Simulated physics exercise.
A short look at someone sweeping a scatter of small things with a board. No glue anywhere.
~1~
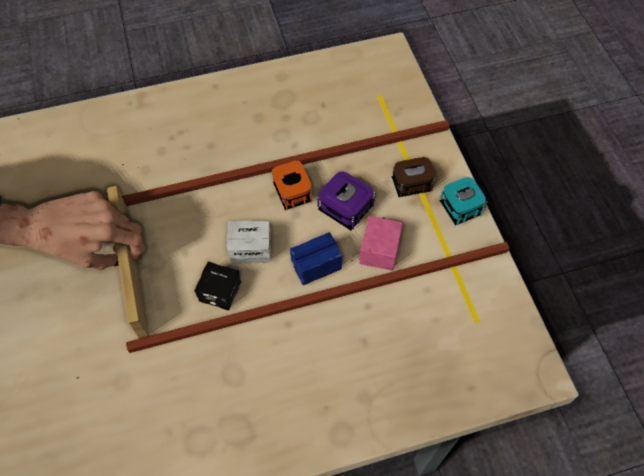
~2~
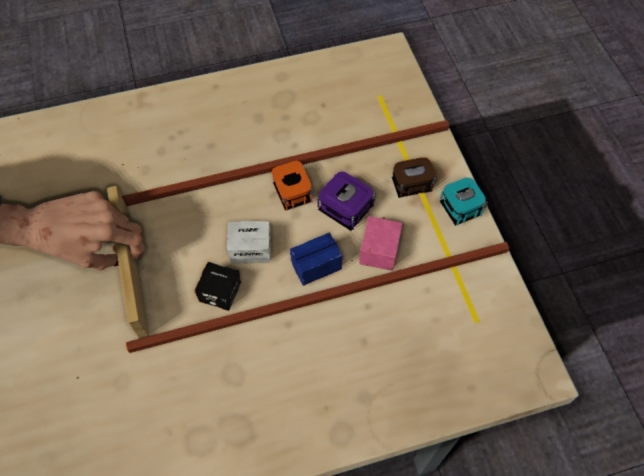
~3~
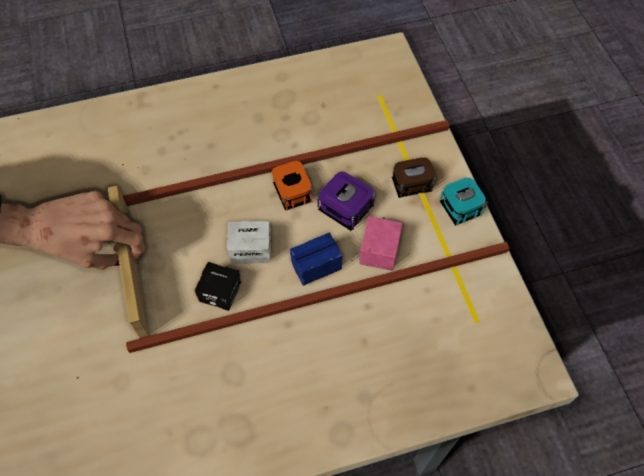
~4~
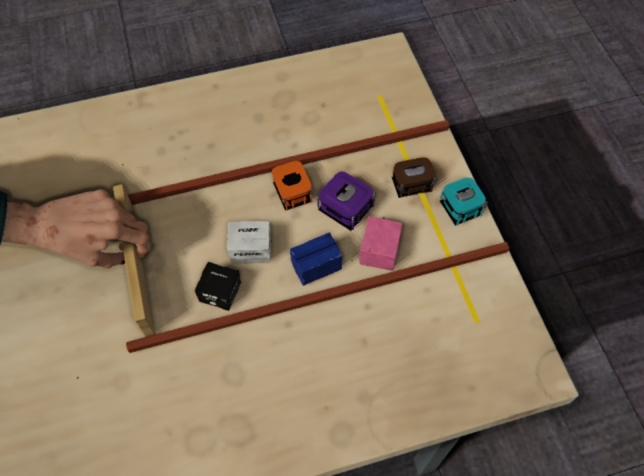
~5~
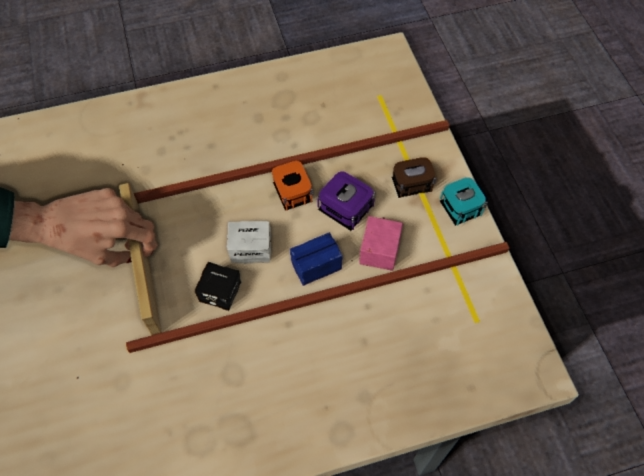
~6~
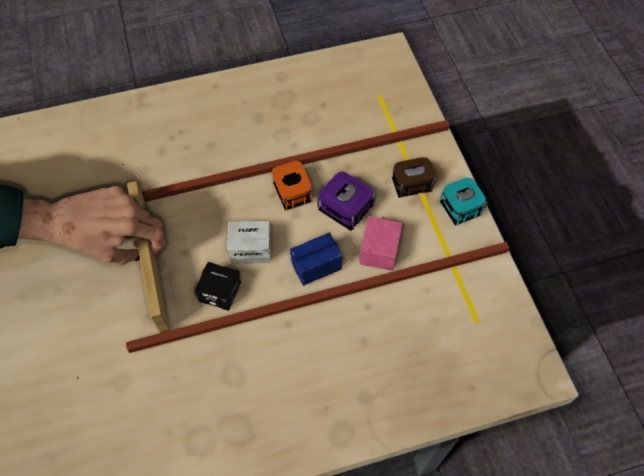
A hand holding a wooden board rests at the left end of two reddish rails, then slides it slightly to the right toward the scattered black and white boxes. The boxes stay still throughout, with the blue, pink, orange, purple, brown and turquoise pieces lying farther right near a yellow tape line.
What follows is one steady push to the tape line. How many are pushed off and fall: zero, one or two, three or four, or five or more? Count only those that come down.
The number that fall off is three or four.
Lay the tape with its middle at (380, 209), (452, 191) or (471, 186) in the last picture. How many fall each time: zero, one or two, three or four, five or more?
In that order: One to two; at least five; 5 or more.
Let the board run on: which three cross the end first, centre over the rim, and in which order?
They are the turquoise case, the brown case, the pink block.
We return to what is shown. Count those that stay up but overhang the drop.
That would be 2.
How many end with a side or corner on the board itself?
That makes 3.
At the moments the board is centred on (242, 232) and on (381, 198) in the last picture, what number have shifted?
By then 2, and 8.
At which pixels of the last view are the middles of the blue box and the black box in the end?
Near (498, 227) and (457, 226).
A little later, none off yet; turquoise case at rest near (463, 201); brown case at rest near (413, 177); pink block at rest near (381, 244).
When it is over, the number that fall off is three or four; down, pink block, brown case and turquoise case.
